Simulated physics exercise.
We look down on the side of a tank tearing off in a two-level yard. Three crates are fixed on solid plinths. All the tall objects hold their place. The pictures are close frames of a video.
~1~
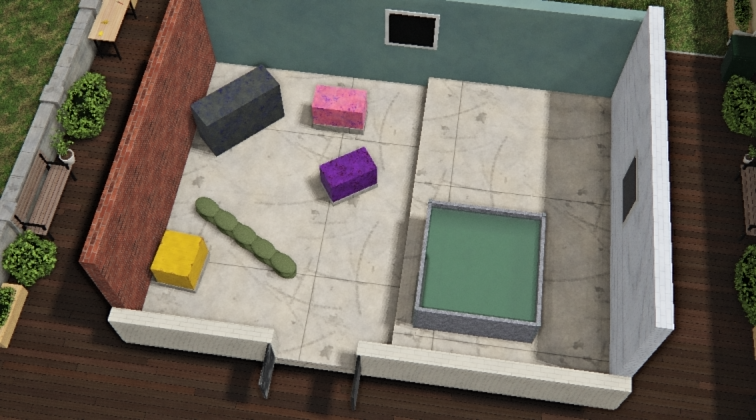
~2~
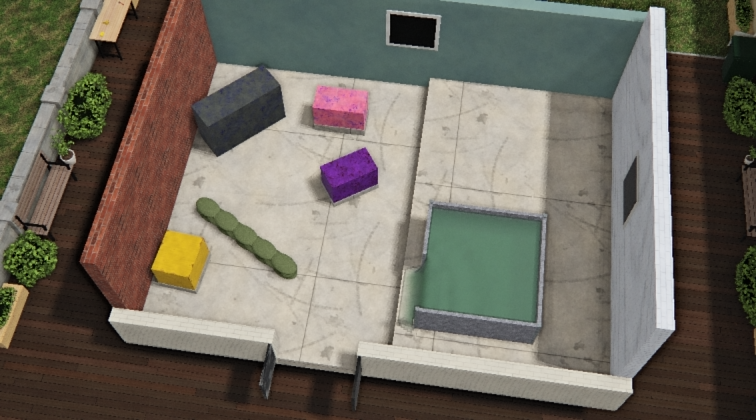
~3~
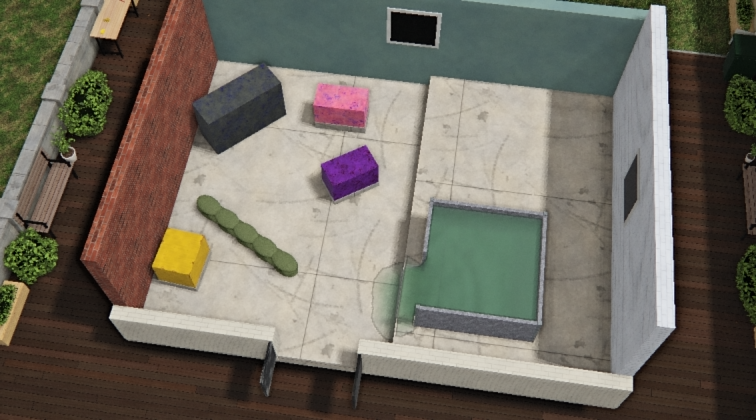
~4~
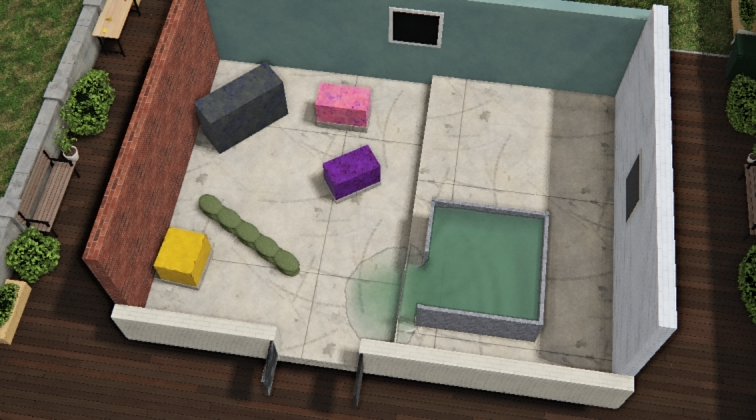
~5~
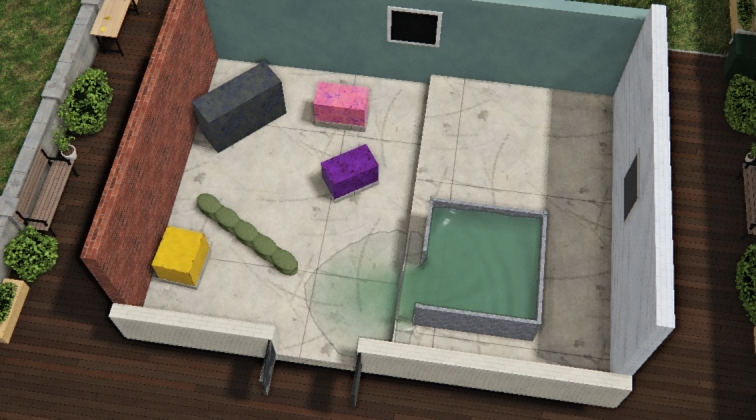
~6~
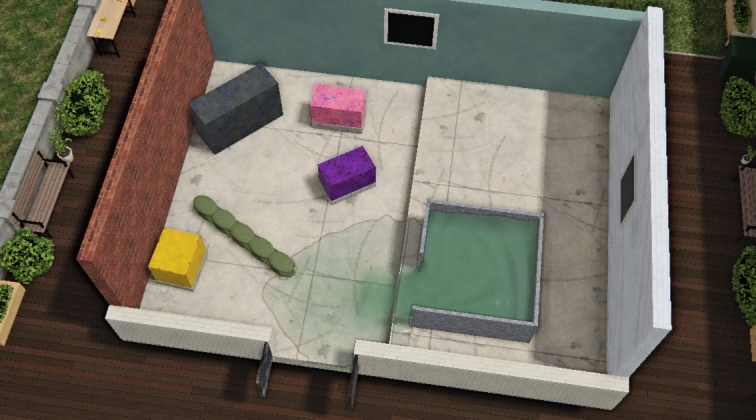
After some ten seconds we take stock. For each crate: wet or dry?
One by one: The yellow crate is soaked; the purple crate keeps dry; the pink crate keeps dry.
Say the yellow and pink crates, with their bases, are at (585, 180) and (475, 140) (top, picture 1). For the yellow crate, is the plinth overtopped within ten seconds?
In short: The yellow one stays dry.
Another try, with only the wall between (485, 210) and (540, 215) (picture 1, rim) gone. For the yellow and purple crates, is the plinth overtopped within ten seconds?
My reading: The yellow one escapes it; the purple one remains dry.
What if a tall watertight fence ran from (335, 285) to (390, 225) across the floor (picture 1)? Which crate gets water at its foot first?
I say the one in yellow.
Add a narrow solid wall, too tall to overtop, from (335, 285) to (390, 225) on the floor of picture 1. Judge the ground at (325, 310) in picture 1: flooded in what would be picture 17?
Answer: Awash.
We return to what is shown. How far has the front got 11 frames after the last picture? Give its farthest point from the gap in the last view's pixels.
Roughly at (193, 135).
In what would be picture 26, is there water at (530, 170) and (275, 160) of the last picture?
In that order: Clear, flooded.
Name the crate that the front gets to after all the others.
The one in pink.
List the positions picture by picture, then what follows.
The first picture shows still water in the tank at (482, 263).
In the second picture, the front is at (412, 271), out from the gap at (421, 293).
In the third picture, water pours out at (422, 292) and has run to (381, 278).
In the fourth picture, water pours out at (423, 292) and has run to (351, 282).
In the fifth picture, water pours out at (421, 291) and has run to (311, 286).
In the sixth picture, water pours out at (418, 293) and has run to (268, 295).
A moment on, water covers 25 % of the floor; the yellow crate water round its plinth, the purple crate water round its plinth, the pink crate not reached.
Next, water covers 30 % of the floor; the yellow crate water round its plinth, the purple crate water round its plinth, the pink crate not reached.
Then, water covers 40 % of the floor; the yellow crate water round its plinth, the purple crate water round its plinth, the pink crate water round its plinth.
Later, water covers 50 % of the floor; the yellow crate water round its plinth, the purple crate water round its plinth, the pink crate water round its plinth.
In the end, water covers 60 % of the floor; the yellow crate was topped, the purple crate stayed above the water, the pink crate stayed above the water.
